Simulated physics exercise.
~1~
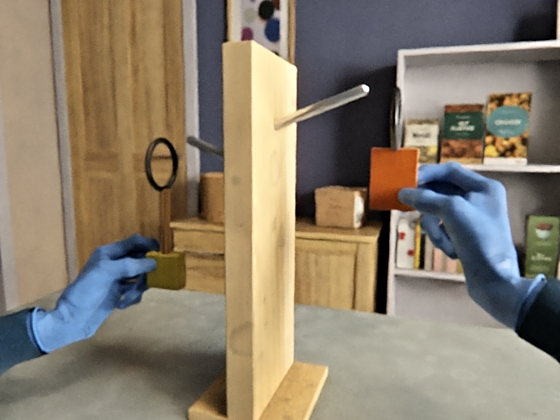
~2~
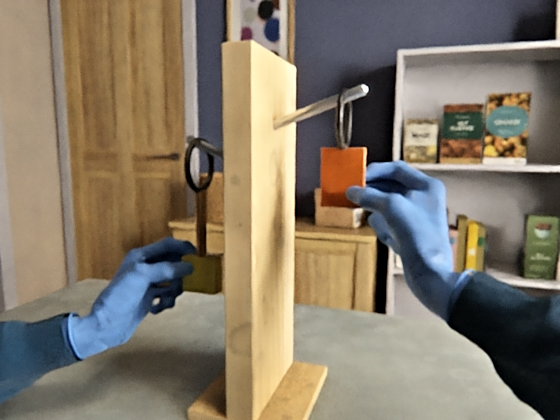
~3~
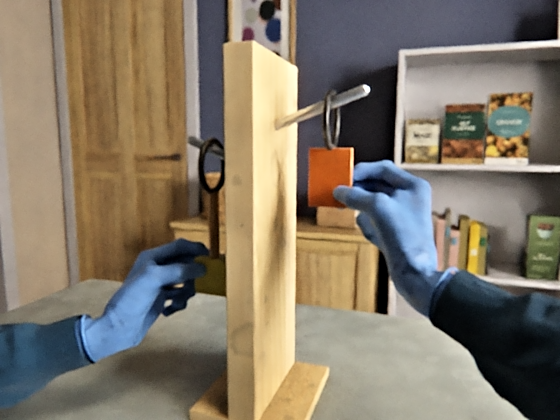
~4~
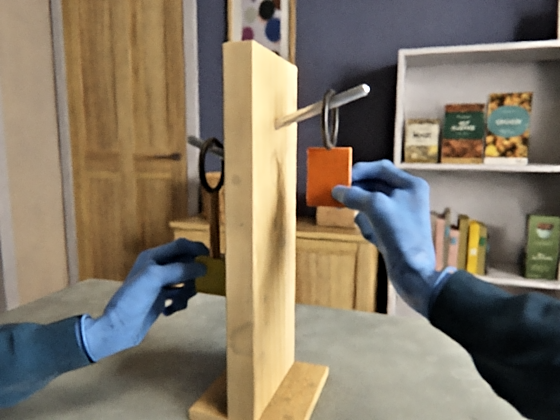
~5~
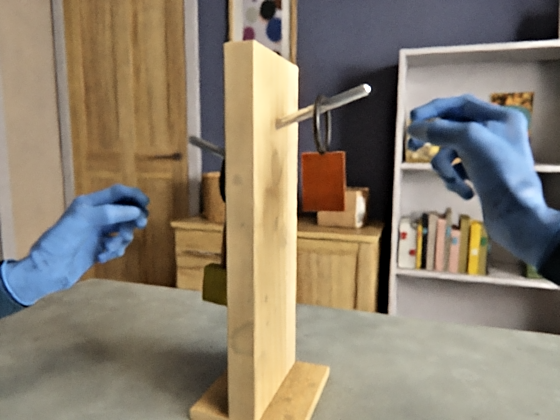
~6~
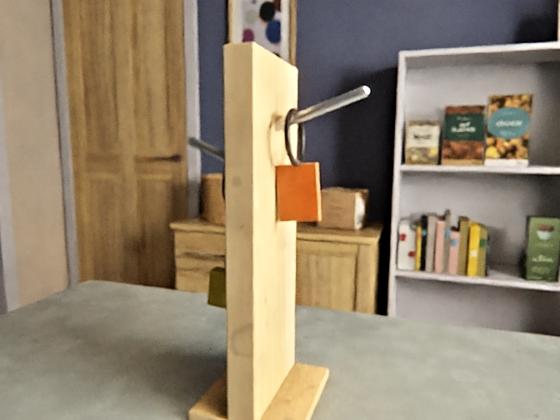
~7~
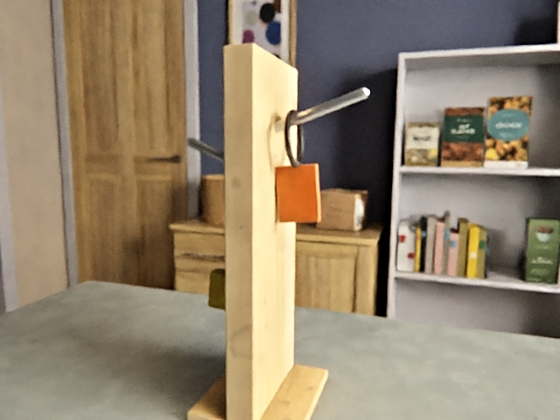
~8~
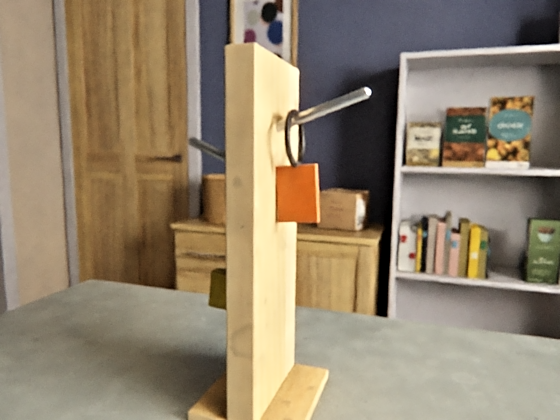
The footage shows two blue-gloved hands hooking an orange tag and a yellow brush by their rings onto pegs on opposite sides of a wooden stand, then letting go and withdrawing as the tag slides slightly left, leaving both items hanging.
